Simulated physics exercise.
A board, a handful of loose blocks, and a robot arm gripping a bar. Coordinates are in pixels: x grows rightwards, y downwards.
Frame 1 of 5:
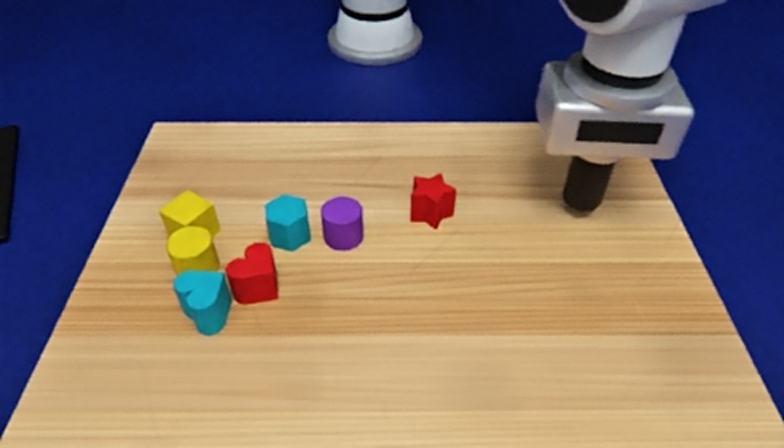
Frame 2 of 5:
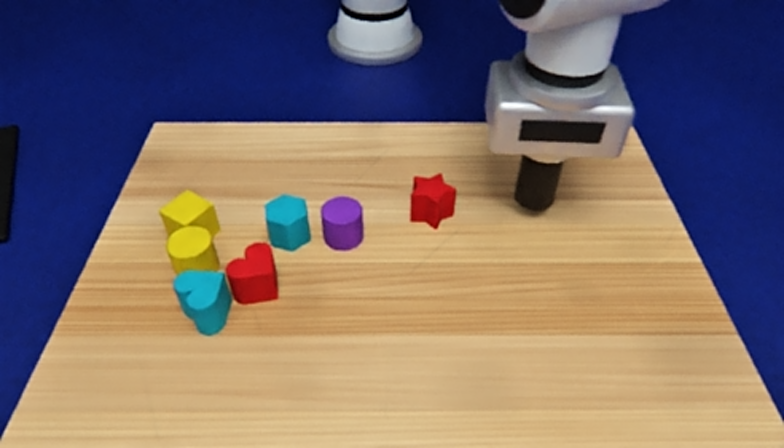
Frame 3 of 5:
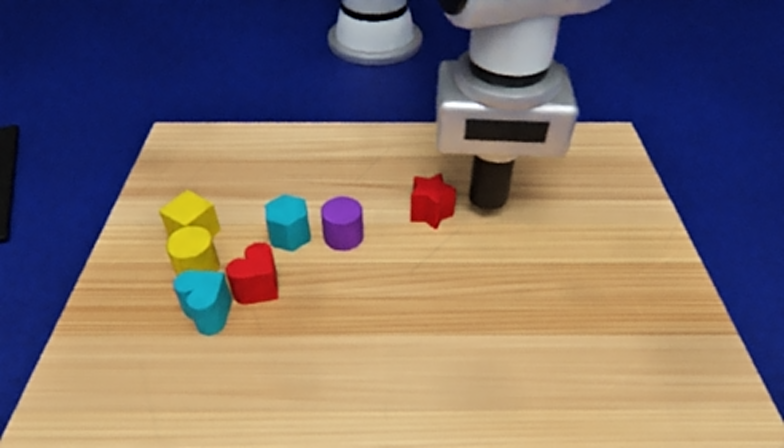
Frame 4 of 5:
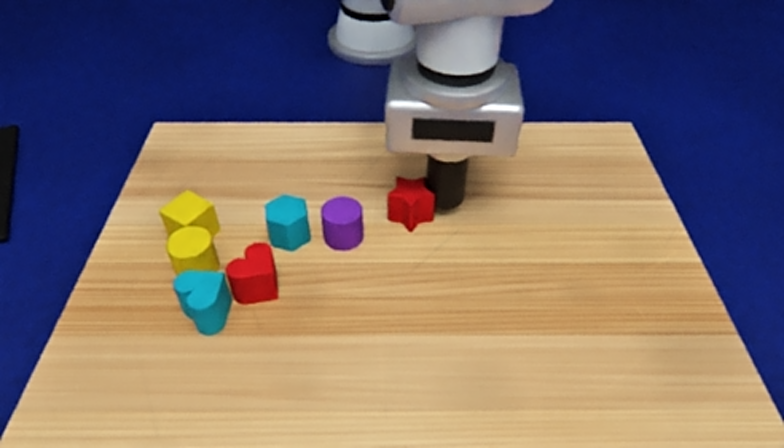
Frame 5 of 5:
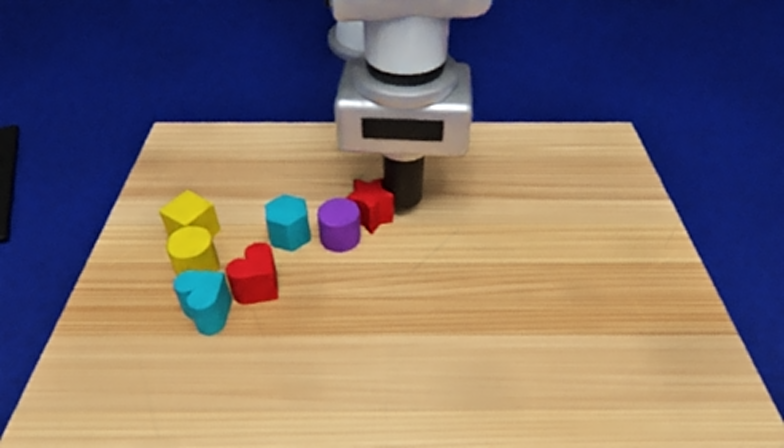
A robot arm holding a dark bar moved left across the wooden table, reached the red star block and pushed it left until it was up against the purple cylinder, near the other colorful blocks.
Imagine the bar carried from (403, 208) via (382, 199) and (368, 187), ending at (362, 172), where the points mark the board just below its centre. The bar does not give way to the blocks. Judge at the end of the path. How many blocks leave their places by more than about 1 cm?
It displaces one.
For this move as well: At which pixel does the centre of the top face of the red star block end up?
It comes to (349, 185).
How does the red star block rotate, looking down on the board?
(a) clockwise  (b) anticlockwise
Option b.
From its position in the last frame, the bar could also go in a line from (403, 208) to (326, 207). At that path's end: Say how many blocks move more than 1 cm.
I reckon the push displaces three or more of the blocks by more than 1 cm.
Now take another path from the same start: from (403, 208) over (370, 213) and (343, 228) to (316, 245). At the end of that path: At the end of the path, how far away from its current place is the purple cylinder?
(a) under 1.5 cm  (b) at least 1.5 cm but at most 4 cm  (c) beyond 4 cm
c - beyond 4 cm.
What follows on the original path. Halfway along, bar (373, 181); purple cylinder (335, 212); red star block (350, 185), turned 25° anticlockwise.
At the end, bar (361, 160); turquoise hexagon not moved; purple cylinder (335, 212); red star block (349, 185), turned 30° anticlockwise.
